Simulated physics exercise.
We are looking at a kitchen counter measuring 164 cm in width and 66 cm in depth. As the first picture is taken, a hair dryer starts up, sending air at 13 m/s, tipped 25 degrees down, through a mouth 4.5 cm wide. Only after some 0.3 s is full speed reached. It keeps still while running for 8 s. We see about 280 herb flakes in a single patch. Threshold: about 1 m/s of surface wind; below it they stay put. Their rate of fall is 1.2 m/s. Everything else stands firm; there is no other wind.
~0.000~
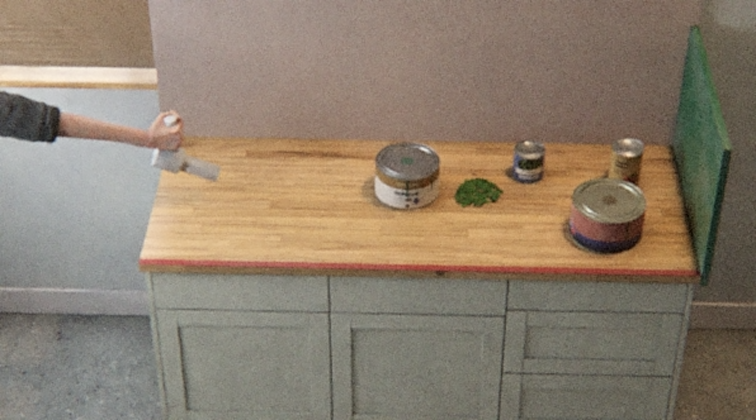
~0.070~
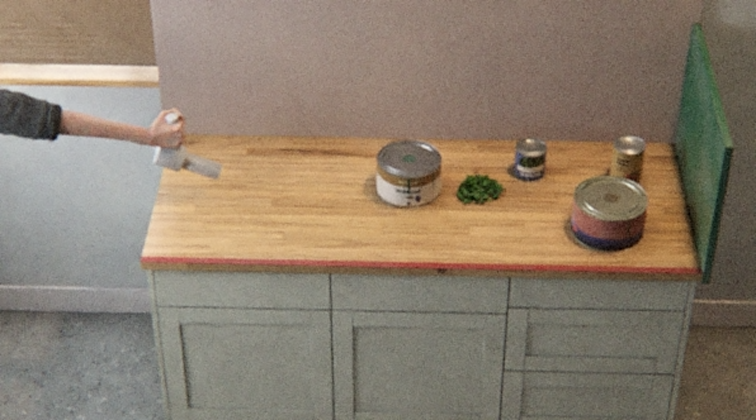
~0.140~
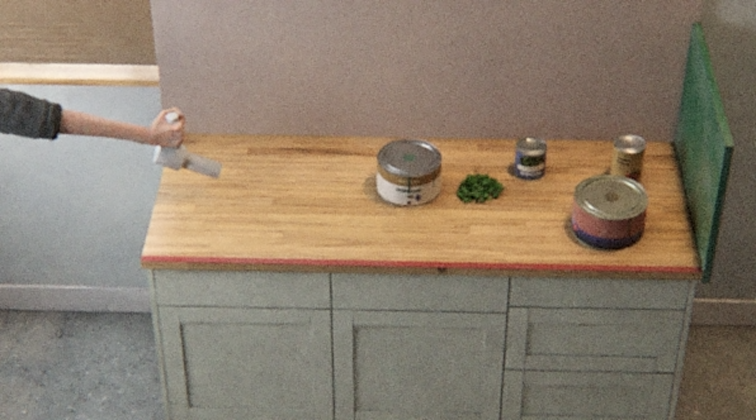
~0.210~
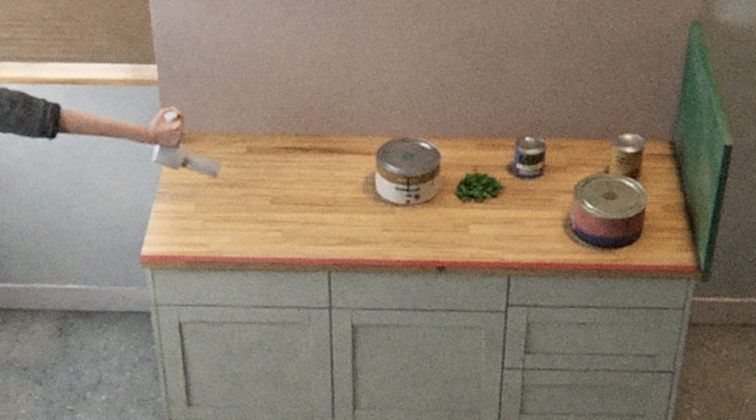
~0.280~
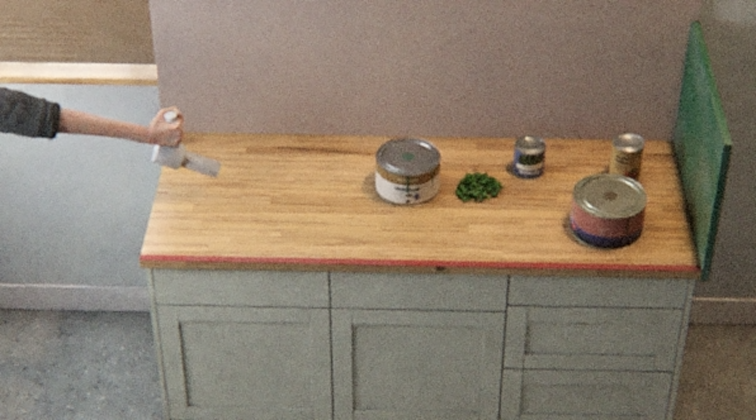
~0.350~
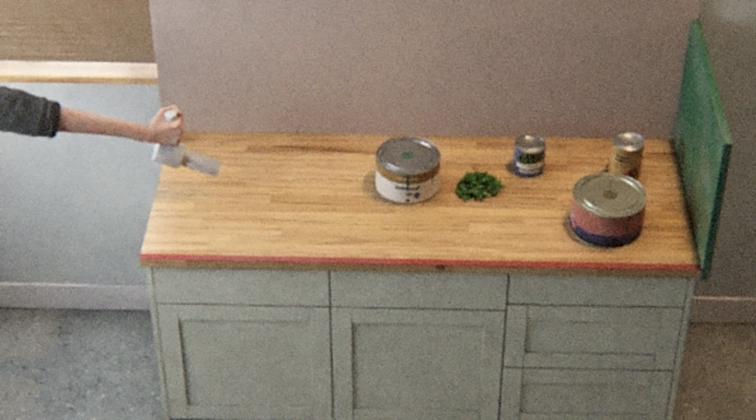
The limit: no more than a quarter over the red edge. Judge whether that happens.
I'd bet the limit of a quarter at that edge holds.
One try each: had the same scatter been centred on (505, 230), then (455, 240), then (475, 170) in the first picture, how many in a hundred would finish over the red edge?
It goes 40 %, then 80 %, then 30 %.
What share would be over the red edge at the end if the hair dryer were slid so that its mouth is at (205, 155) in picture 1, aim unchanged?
I'd put it at around 0 per cent.
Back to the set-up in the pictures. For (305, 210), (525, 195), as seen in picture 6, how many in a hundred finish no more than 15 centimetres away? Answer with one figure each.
0 %, 50 %.
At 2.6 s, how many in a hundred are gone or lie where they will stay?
Near 20 %.
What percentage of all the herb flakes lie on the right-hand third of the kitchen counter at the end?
Near 10 per cent at the end.
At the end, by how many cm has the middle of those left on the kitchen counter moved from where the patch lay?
About 0 centimetres.
After 1.6 s, 89 % are on the move or not yet settled, 0 % are over the red edge; the middle of those still in play is near (479, 186).
After 2.6 s, 80 % are on the move or not yet settled, 0 % are over the red edge; the middle of those still in play is near (477, 184).
After 4.4 s, 68 % are on the move or not yet settled, 0 % are over the red edge; the middle of those still in play is near (482, 184).
After 8.0 s, at the end, 0 % are over the red edge; the middle of those still in play is near (481, 183).
